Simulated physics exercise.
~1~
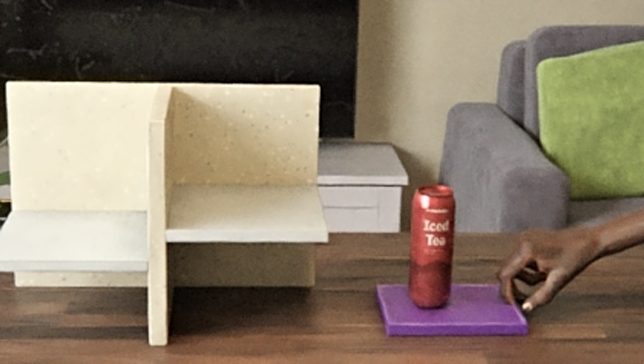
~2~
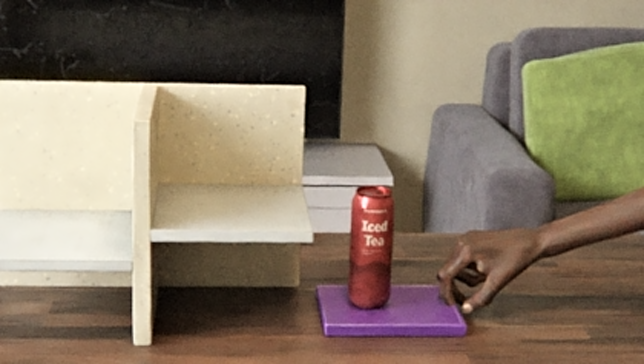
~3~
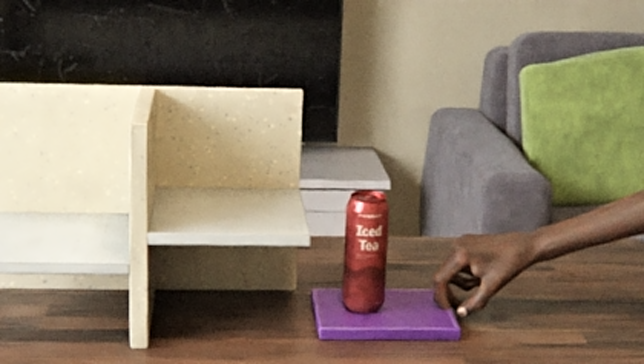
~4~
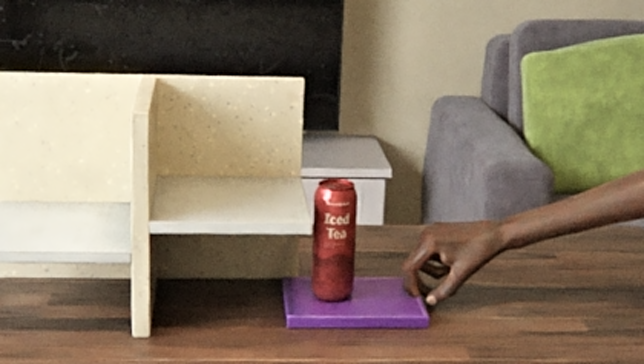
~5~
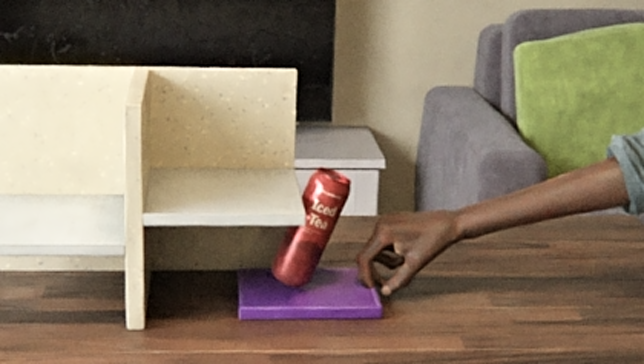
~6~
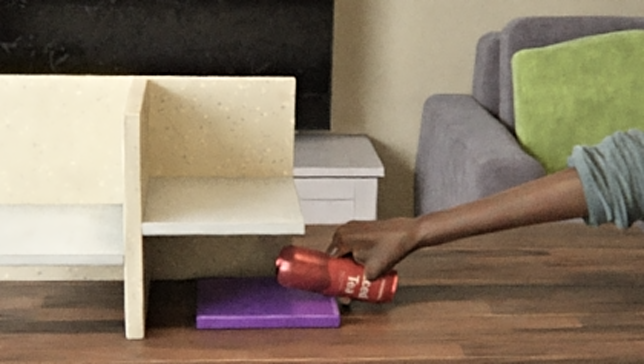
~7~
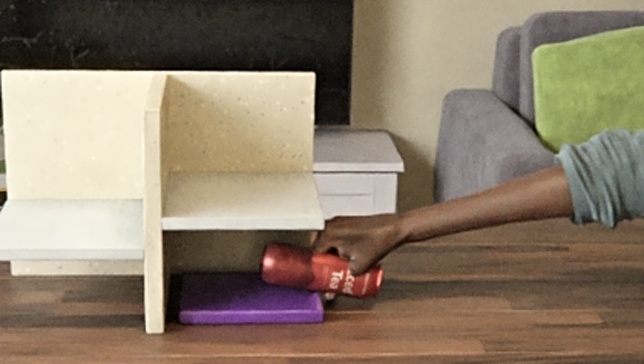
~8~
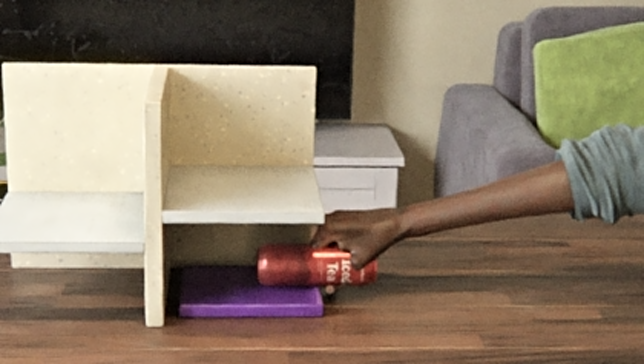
A red iced tea can standing on a purple tray tipped over against the edge of a low shelf as a hand pushed the tray left, and it ended up on its side by the hand while the tray slid in underneath.
